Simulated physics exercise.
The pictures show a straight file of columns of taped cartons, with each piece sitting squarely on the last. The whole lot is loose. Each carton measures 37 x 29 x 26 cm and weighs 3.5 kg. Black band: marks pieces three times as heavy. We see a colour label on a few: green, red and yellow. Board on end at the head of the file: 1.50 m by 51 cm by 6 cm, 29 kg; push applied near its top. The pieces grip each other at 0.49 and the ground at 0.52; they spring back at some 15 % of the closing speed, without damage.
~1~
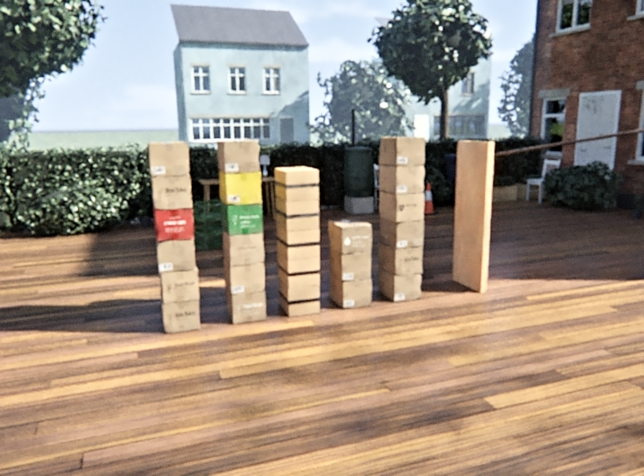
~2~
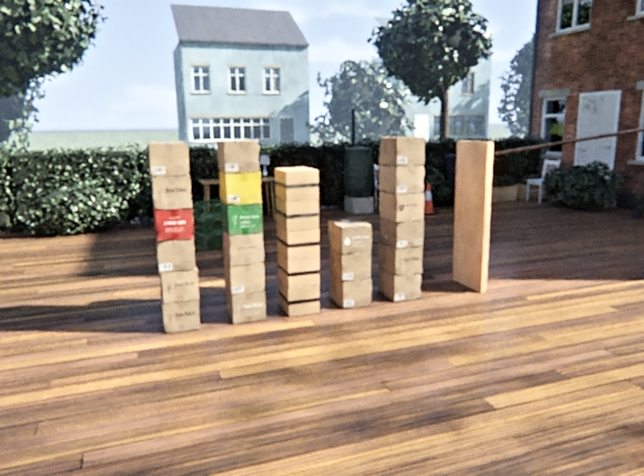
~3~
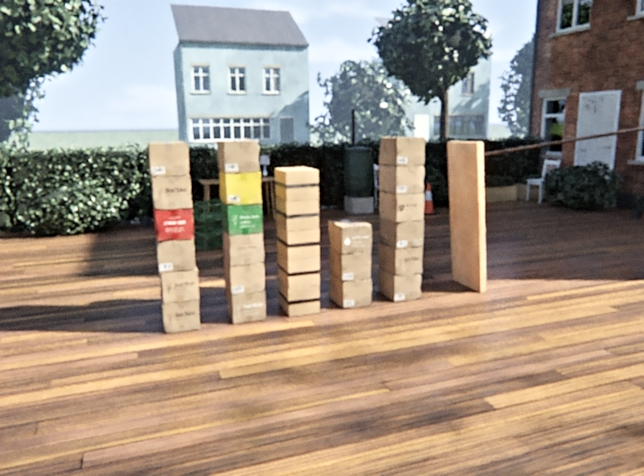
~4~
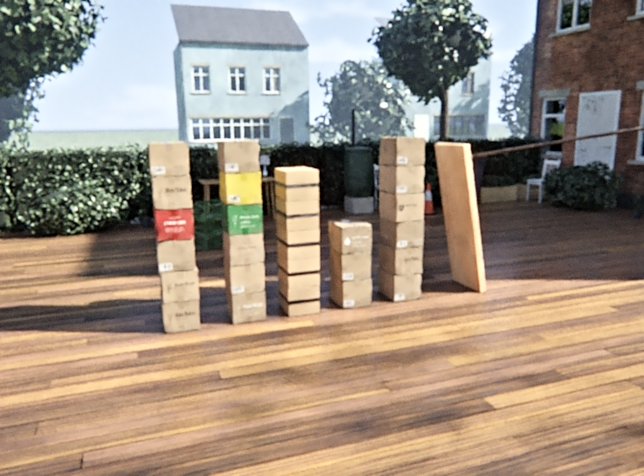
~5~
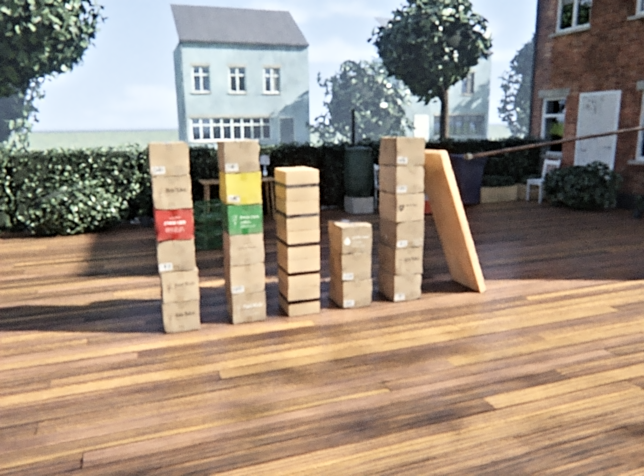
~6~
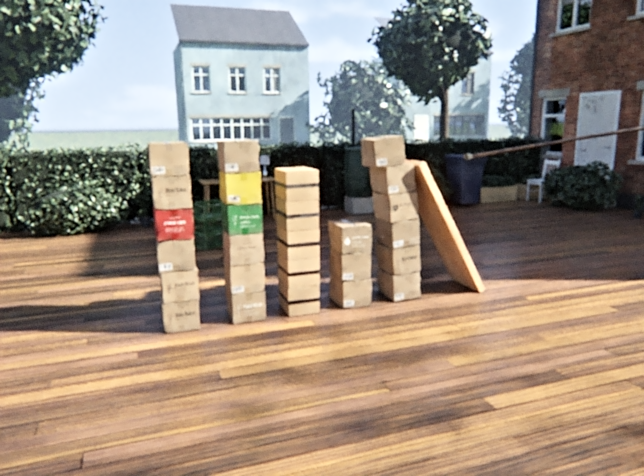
We see five stacks of cartons on a wooden deck as a pole from the right pushes the top of an upright board, which tilts left against the nearest stack and shifts its upper cartons leftward.
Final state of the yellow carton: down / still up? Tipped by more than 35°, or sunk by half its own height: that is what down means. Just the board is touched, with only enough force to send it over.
Down.
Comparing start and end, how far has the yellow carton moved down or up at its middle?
Lower, by roughly 80 cm.
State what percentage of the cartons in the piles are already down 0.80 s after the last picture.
20 per cent at that moment.
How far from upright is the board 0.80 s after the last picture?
At that moment it leans around 55° from upright.
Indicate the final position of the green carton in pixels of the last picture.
Look near (22, 305) in the final frame.
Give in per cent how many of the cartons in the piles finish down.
Around 100 %.
Then, 0.80 s later than the last frame, board 56° from upright; 5 of the 26 cartons down; yellow carton moved 37 mm.
Then, 1.68 s later than the last frame, board 63° from upright; 16 of the 26 cartons down; yellow carton tilted 30°, 11 cm lower; green carton tilted 30°, 8 cm lower.
Then, 2.24 s later than the last frame, board 64° from upright; 26 of the 26 cartons down; yellow carton on its side; red carton on its side.
When it is over, board 64° from upright; 26 of the 26 cartons down; yellow carton upside down; red carton upside down; green carton upside down.
